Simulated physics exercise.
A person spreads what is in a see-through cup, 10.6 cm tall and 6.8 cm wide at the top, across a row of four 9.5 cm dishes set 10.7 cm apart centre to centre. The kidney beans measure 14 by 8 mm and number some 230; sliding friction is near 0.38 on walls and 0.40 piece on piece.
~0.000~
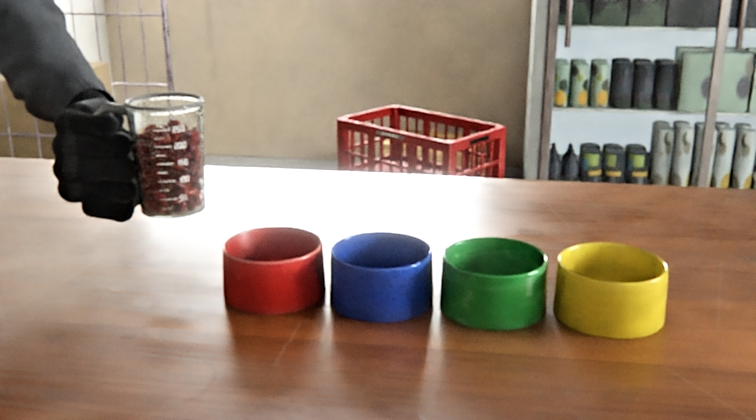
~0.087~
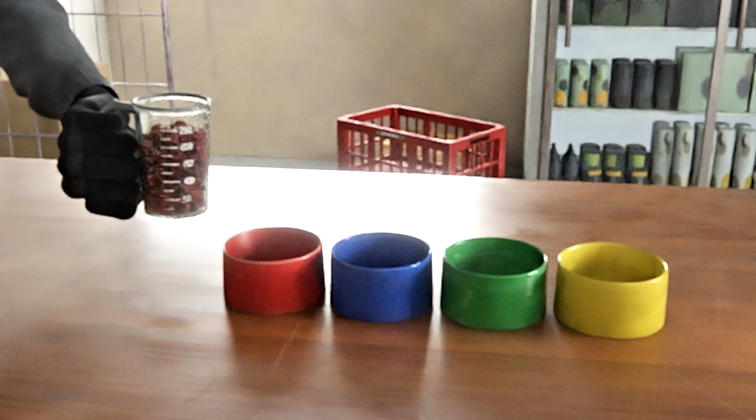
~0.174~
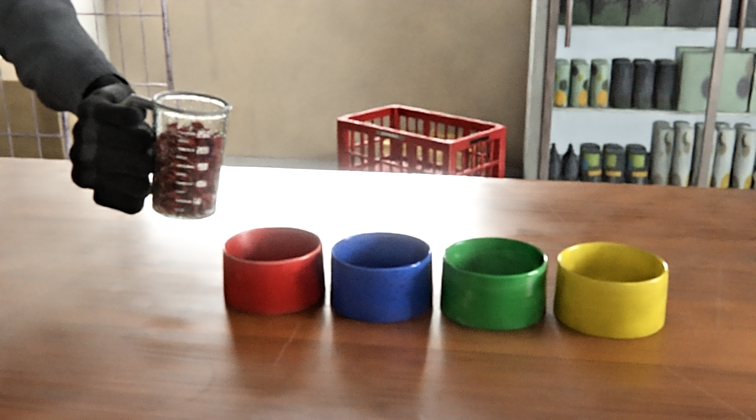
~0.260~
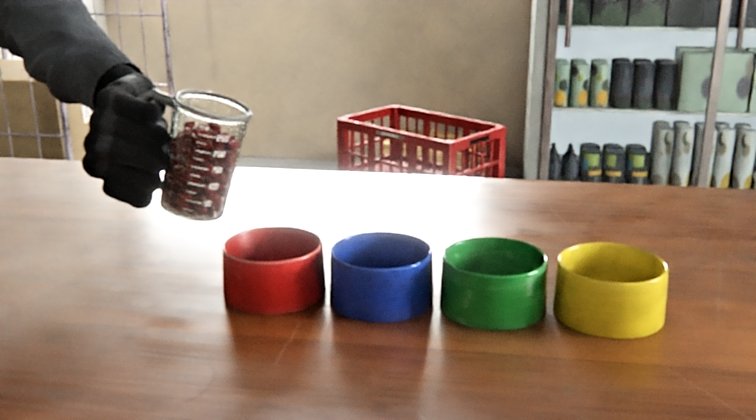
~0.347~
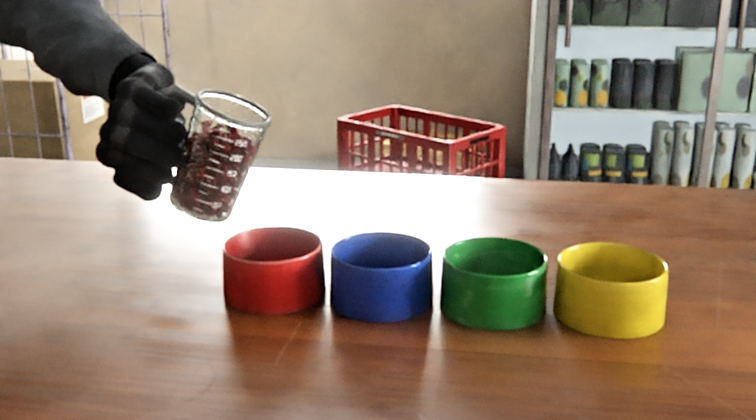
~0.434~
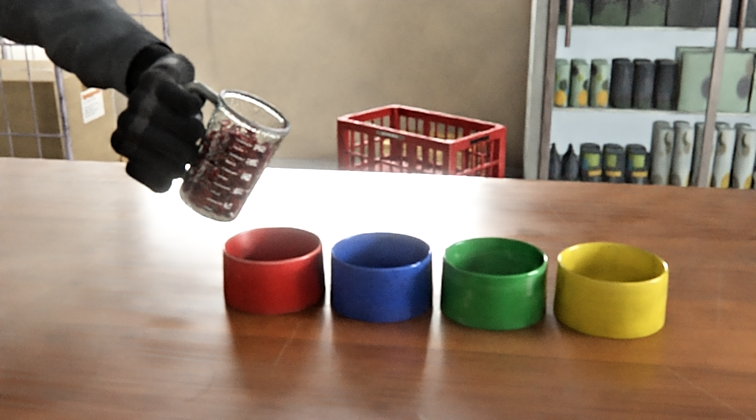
A black-gloved hand holding a clear cup of dark red beans moved a short way to the right above a wooden table, gradually tilting the cup toward a row of red, blue, green and yellow dishes.
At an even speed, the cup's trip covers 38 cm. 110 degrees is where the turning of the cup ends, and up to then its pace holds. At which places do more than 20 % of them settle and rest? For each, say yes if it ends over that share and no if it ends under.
In the end red: A fifth or less. Blue: A fifth or less. Green: More than a fifth. Yellow: More than a fifth. Counter: A fifth or less.
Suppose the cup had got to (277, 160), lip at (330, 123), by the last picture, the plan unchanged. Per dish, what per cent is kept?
Red 0, blue 0, green 0, yellow 90.
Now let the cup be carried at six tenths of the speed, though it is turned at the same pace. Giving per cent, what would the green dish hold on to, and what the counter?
Green 30, counter 10.
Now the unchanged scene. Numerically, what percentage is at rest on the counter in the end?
Estimate: Near 10 per cent.
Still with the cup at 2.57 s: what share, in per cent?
Some 0 per cent of the load.
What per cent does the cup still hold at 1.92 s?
30 per cent.
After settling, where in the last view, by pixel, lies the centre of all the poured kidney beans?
About (528, 293).
Then, at 1.33 s, tilt 100 degrees; cup holds 100 %.
After 1.92 s, tilt 110 degrees; cup holds 30 %, green 55 %, yellow 5 %.
After 2.57 s, tilt 110 degrees; cup holds 0 %, green 55 %, yellow 35 %.
By 3.1 s all is still; red 0 %, blue 0 %, green 55 %, yellow 35 %, counter 10 %.
